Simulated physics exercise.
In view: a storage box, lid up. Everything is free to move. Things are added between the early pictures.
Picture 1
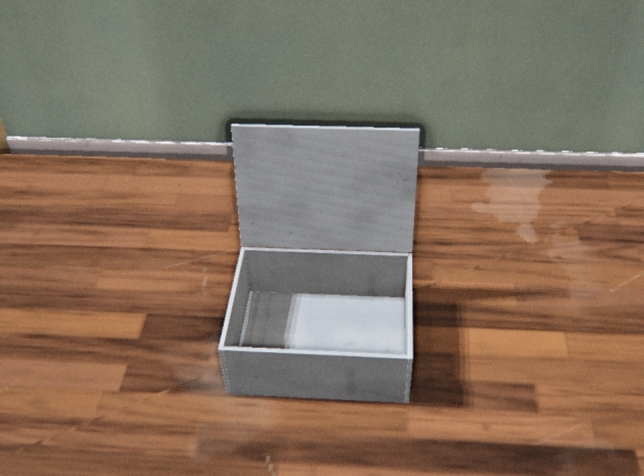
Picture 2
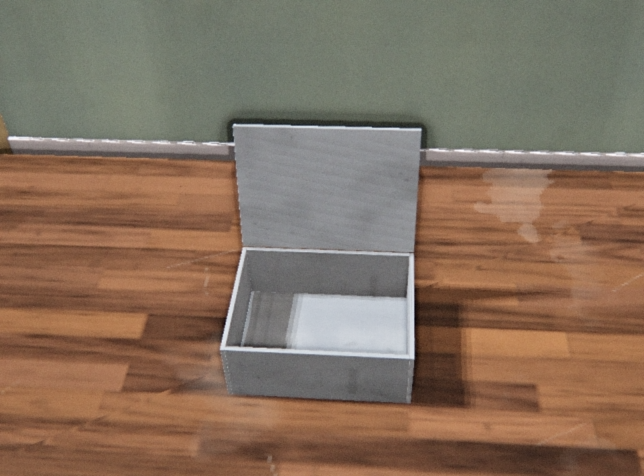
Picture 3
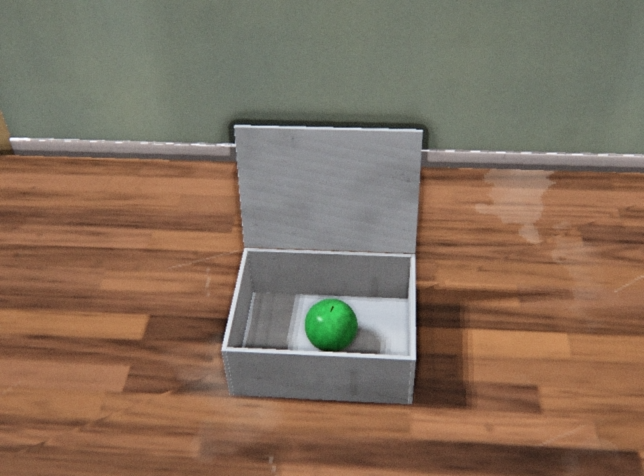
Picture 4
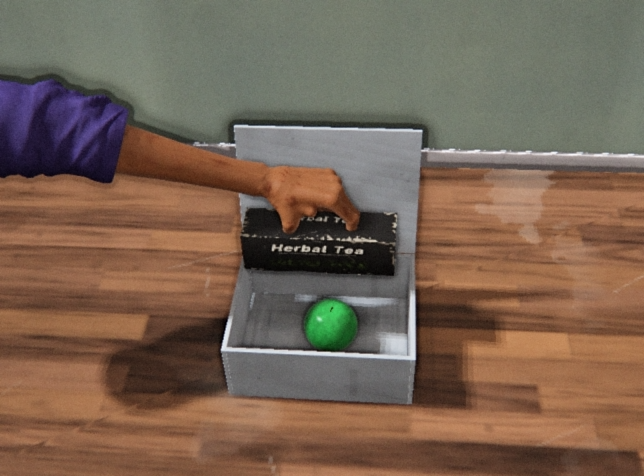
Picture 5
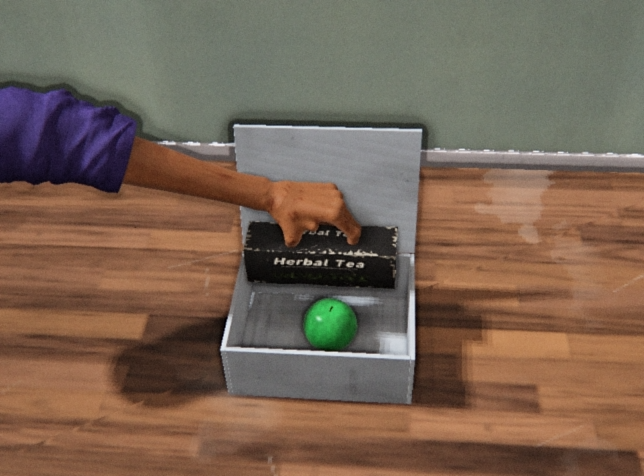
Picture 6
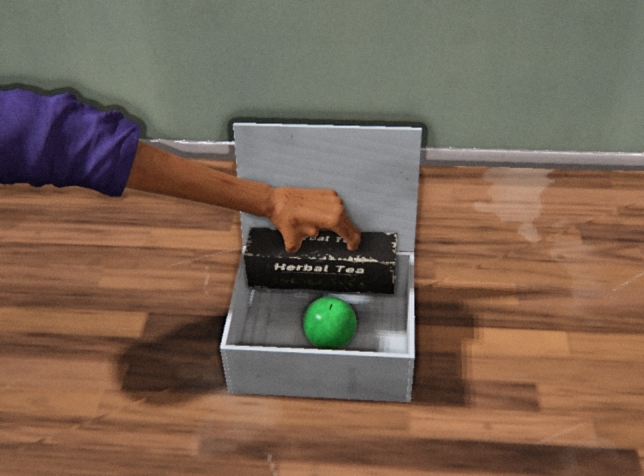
The video shows an open gray storage box on a wooden floor, where a green apple appears inside; then a hand in a purple sleeve, reaching from the left, lowers a black herbal tea carton slightly into the box behind the apple.
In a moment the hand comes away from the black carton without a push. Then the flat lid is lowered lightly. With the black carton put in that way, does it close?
Here the lid shuts flat.
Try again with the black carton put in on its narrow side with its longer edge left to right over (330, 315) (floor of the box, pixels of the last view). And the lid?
Then it closes.
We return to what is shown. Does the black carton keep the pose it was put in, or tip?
The black carton ends up tilted.
Then, 0.40 s on from there, black carton on its side near (319, 309); green apple shifted a little.
Then, 1.50 s on from there, lid 65° above the rim; black carton on its side near (317, 309); green apple shifted a little.
Then, 2.00 s on from there, lid 21° above the rim; black carton on its side near (317, 309); green apple shifted a little.
In the end, lid shut; toppled in the box, black carton; moved from the start, green apple. At the end, from the last picture's camera, black carton near (317, 309).
